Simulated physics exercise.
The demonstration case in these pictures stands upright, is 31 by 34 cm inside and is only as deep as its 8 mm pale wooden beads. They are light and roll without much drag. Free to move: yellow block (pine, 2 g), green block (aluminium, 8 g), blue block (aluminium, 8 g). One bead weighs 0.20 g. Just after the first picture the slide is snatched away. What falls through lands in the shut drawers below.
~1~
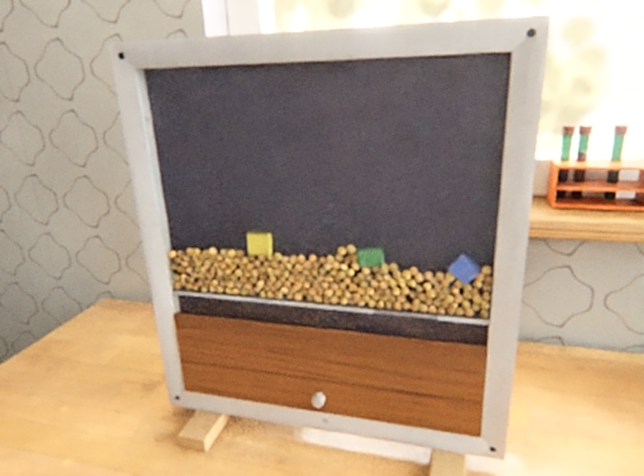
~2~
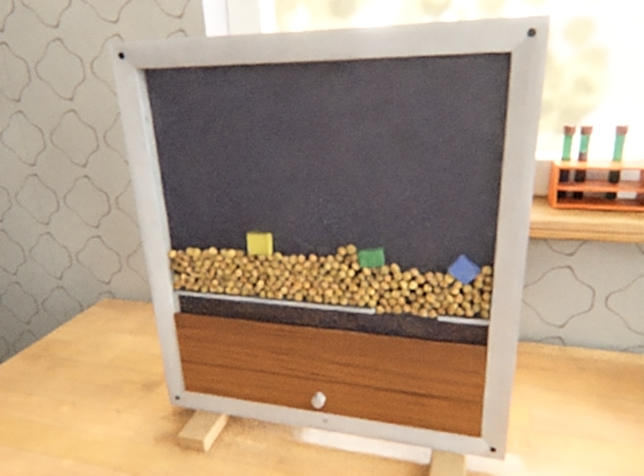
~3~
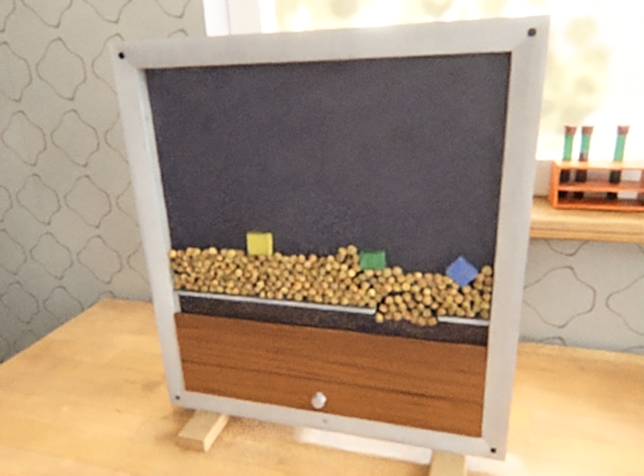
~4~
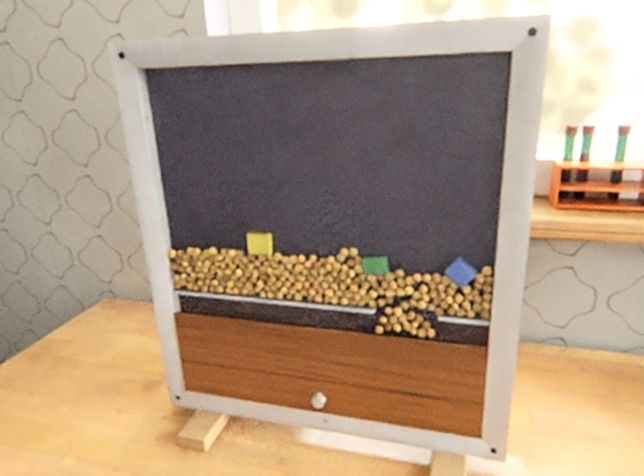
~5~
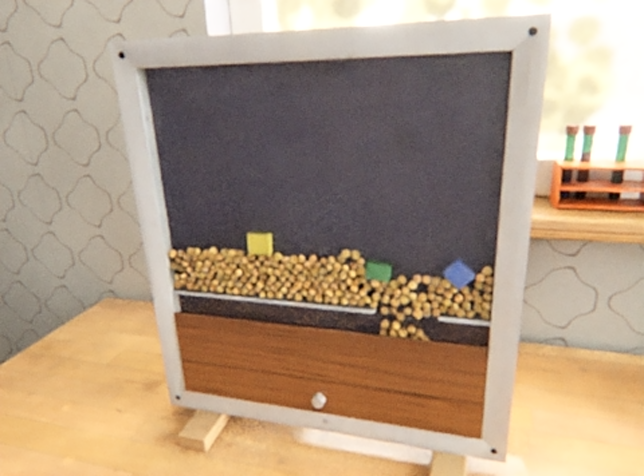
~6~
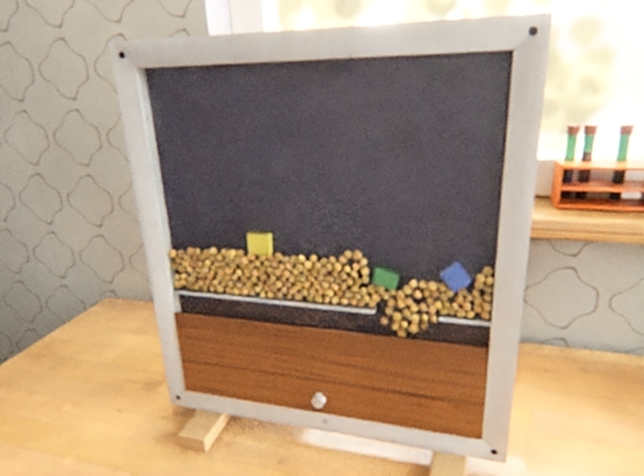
A framed dark panel held a shallow layer of pale beads with three blocks on top, then a gap opened beneath, beads dropped through, and the green block sank slightly rightward while the yellow stayed still.
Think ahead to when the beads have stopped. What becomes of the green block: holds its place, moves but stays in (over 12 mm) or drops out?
Green block drops out.
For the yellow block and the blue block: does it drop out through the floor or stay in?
Yellow block in, blue block out.
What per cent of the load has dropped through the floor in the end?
About 40 per cent.
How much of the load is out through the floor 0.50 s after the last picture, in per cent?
Roughly 30 per cent.
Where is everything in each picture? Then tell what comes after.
The first frame shows about 230 beads; beads' middle (311, 279); yellow block (260, 243); green block (371, 257) tilted 9°; blue block (464, 269) tilted 41°; slide (369, 309) to (444, 316).
The second frame shows beads' middle (316, 284); 0 out.
The third frame shows beads' middle (316, 285); 7 out.
The fourth frame shows beads' middle (316, 285); 14 out.
The fifth frame shows beads' middle (311, 279); 17 out.
The sixth frame shows beads' middle (307, 284); 26 out; yellow block (260, 243); green block (386, 277) tilted 16°; blue block (455, 277) tilted 50°.
Then, 0.15 s later than the last picture, 25 % are out; yellow block moved 0.0 cm; green block below the floor; blue block moved 6.5 cm tilted 83°.
Then, 0.50 s later than the last picture, 30 % are out; yellow block moved 0.0 cm; green block below the floor; blue block below the floor.
Then, 1.20 s later than the last picture, 35 % are out; yellow block moved 0.0 cm; green block below the floor; blue block below the floor.
All still 1.6 s after it, 40 % are out; yellow block moved 0.0 cm; green block below the floor; blue block below the floor.
